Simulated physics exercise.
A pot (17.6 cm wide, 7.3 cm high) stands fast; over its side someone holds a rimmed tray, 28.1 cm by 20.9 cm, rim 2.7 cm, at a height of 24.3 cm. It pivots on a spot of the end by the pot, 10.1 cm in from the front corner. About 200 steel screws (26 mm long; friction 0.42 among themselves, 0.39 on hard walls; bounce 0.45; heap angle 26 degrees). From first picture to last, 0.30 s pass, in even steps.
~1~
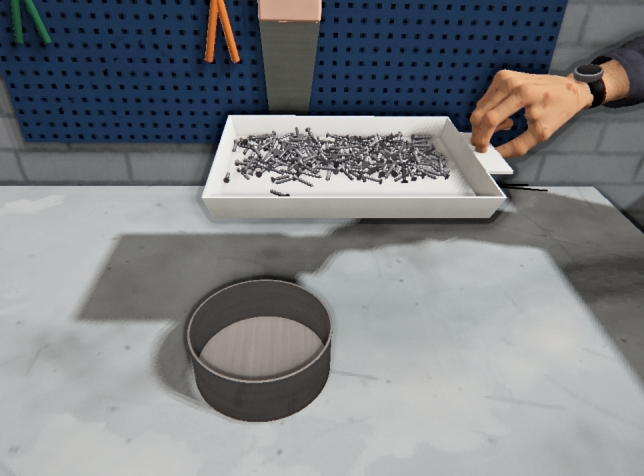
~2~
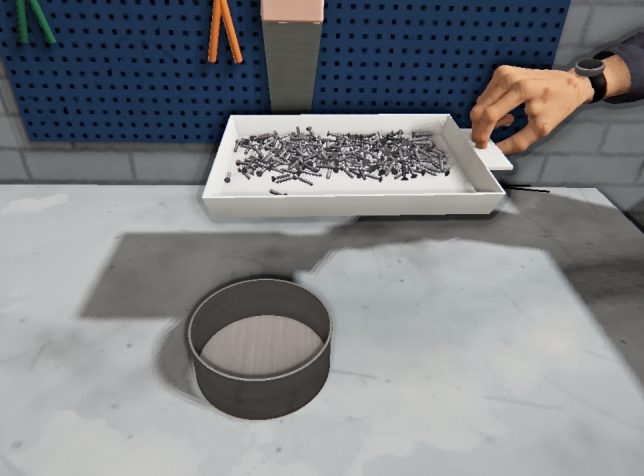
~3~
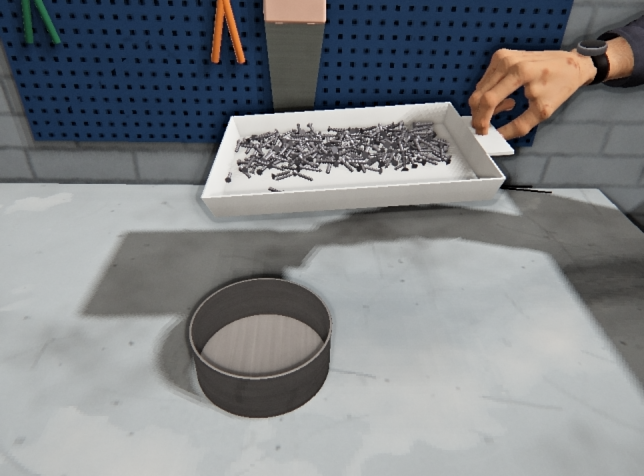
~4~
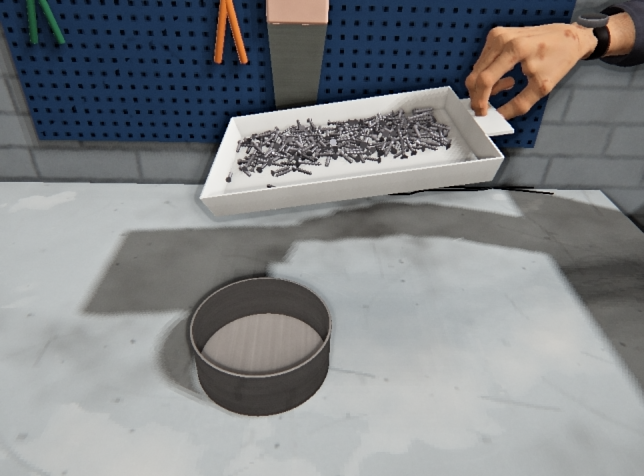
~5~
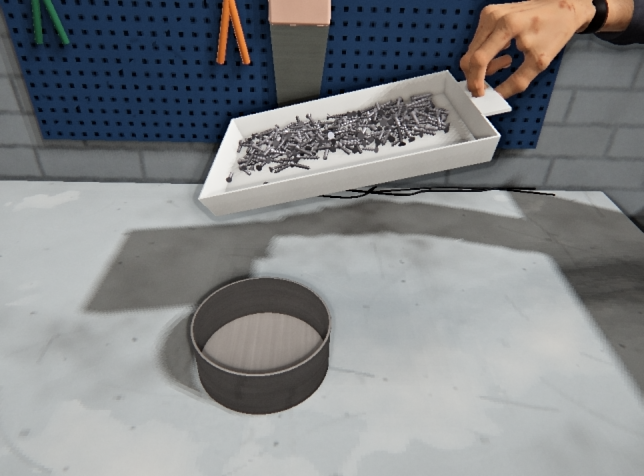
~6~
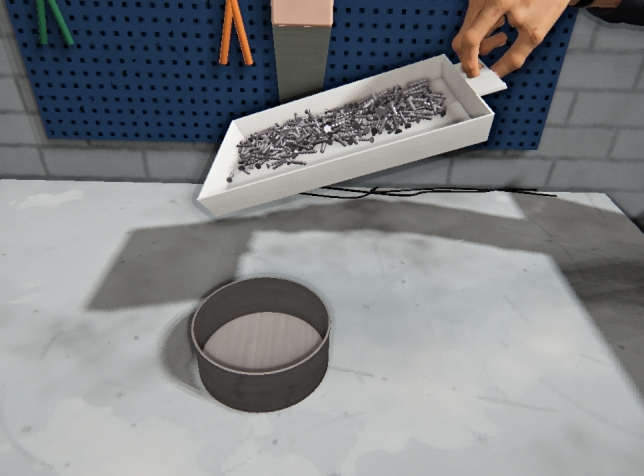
A white rimmed tray heaped with small grey steel screws is held by a hand above a pale, stained worktop, seen from slightly above. Below it sits an empty dark round pot, with a blue pegboard, green and orange tools and a grey brick wall behind. The hand, wearing a dark wristband, steadily raises the tray's right end, tilting it moderately toward the left, while the screws shift little and the view drifts very slightly.
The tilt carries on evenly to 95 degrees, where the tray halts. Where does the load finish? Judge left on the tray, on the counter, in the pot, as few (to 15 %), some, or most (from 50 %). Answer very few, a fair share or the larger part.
Tray very few, counter the larger part, pot very few.
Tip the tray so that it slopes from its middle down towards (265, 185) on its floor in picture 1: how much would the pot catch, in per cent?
About 45 per cent.
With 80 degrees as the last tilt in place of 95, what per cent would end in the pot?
Then about 0 per cent.
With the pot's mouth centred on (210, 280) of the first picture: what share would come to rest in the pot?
About 80 per cent.
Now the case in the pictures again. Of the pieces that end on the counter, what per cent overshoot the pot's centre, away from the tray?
Roughly 100 per cent.
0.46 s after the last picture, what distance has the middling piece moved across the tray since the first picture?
Some 11 cm.
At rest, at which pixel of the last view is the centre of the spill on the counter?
Near (194, 296).
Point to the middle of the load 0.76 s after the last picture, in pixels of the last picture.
At about (218, 156).
Then, 0.46 s after the last picture, tilt 56 degrees; the tray holds 100 %, the pot 0 %.
Then, 0.76 s after the last picture, tilt 80 degrees; the tray holds 60 %, the pot 0 %.
Then, 1.16 s after the last picture, tilt 95 degrees; the tray holds 5 %, the pot 0 %.
In the end, tray 0 %, counter 100 %, pot 0 %.
